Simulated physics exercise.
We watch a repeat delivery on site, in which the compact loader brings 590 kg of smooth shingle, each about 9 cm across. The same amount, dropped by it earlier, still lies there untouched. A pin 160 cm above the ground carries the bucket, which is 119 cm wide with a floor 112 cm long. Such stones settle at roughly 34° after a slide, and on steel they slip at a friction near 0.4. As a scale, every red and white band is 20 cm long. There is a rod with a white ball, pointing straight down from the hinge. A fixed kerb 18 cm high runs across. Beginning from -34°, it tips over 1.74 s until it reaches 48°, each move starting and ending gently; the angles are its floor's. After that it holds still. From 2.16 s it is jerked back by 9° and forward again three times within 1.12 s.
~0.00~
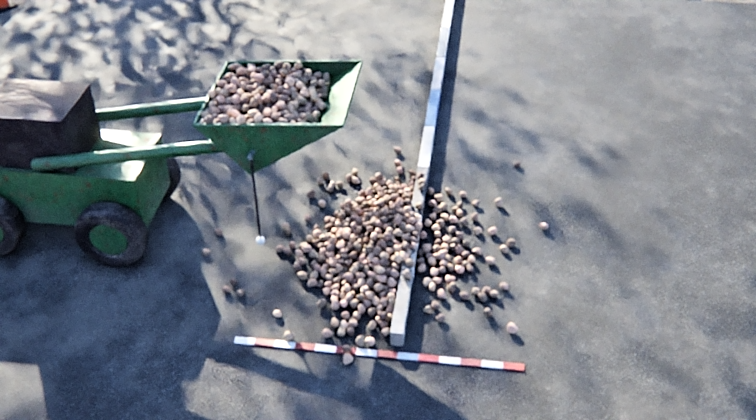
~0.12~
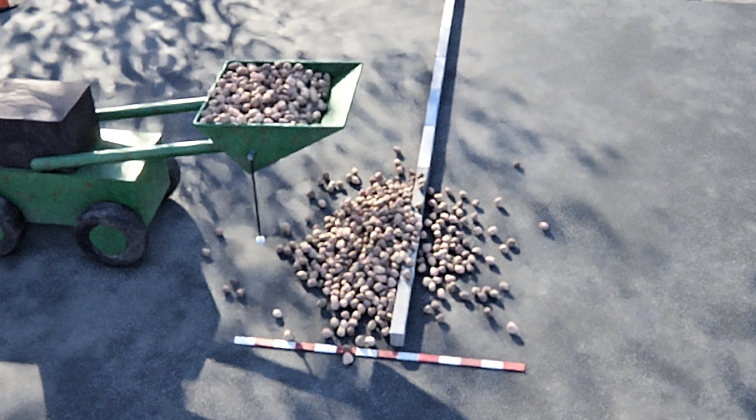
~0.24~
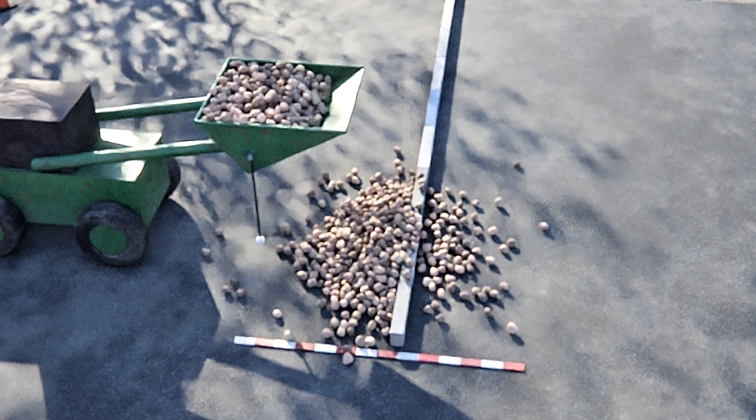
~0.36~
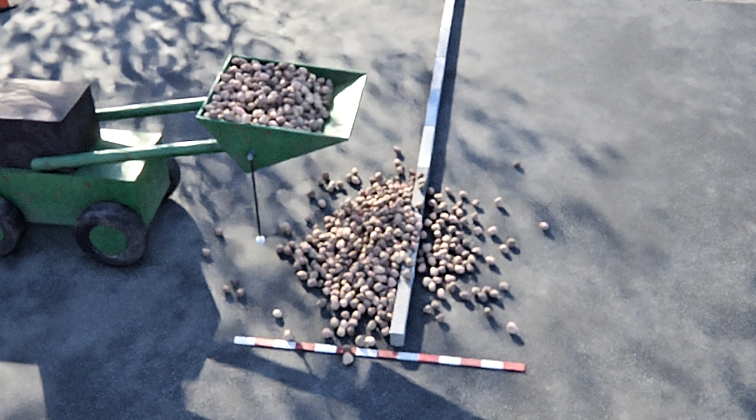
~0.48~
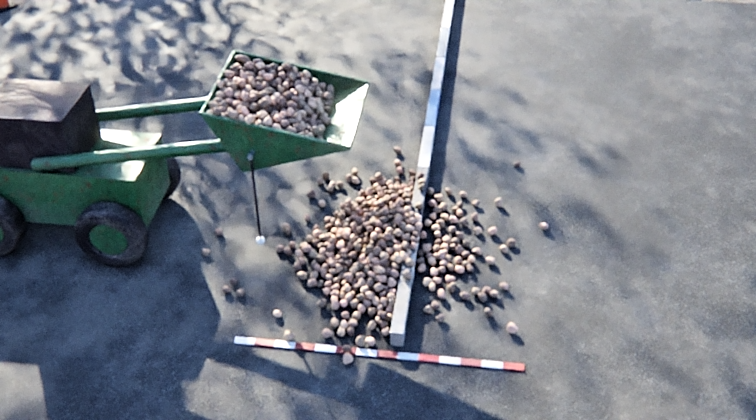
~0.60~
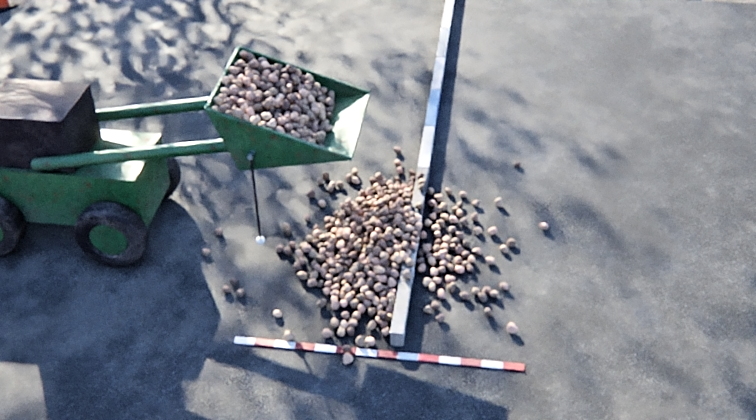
The green bucket of a small loader, heaped with brownish rounded stones, tilts slowly forward, its right-hand lip dipping lower as the stones shift slightly inside. The loader stays still on the grey ground, and the pile of similar stones lying across the long pale kerb remains unchanged.
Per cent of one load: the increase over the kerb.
12 percent.
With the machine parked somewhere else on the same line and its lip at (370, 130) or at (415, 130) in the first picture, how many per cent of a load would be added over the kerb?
35 % and 90 %.
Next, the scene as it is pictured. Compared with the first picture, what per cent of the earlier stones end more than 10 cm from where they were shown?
30 %.
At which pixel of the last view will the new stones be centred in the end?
I'd put their centre close to (359, 236).
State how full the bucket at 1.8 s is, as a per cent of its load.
Roughly 15 per cent remains inside.
After 1.3 s the floor is at 35°; in per cent of one load, 93 in the bucket, 95 on this side of the kerb, 13 over the kerb; the foremost stones are at (511, 246).
After 1.8 s the floor is at 48°; in per cent of one load, 13 in the bucket, 173 on this side of the kerb, 15 over the kerb; the foremost stones are at (511, 246).
After 3.7 s the floor is at 48°; in per cent of one load, 0 in the bucket, 176 on this side of the kerb, 25 over the kerb; the foremost stones are at (518, 246).
After 6.6 s the floor is at 48°; in per cent of one load, 0 in the bucket, 176 on this side of the kerb, 25 over the kerb; the foremost stones are at (518, 246). Net gain over the kerb, 12.
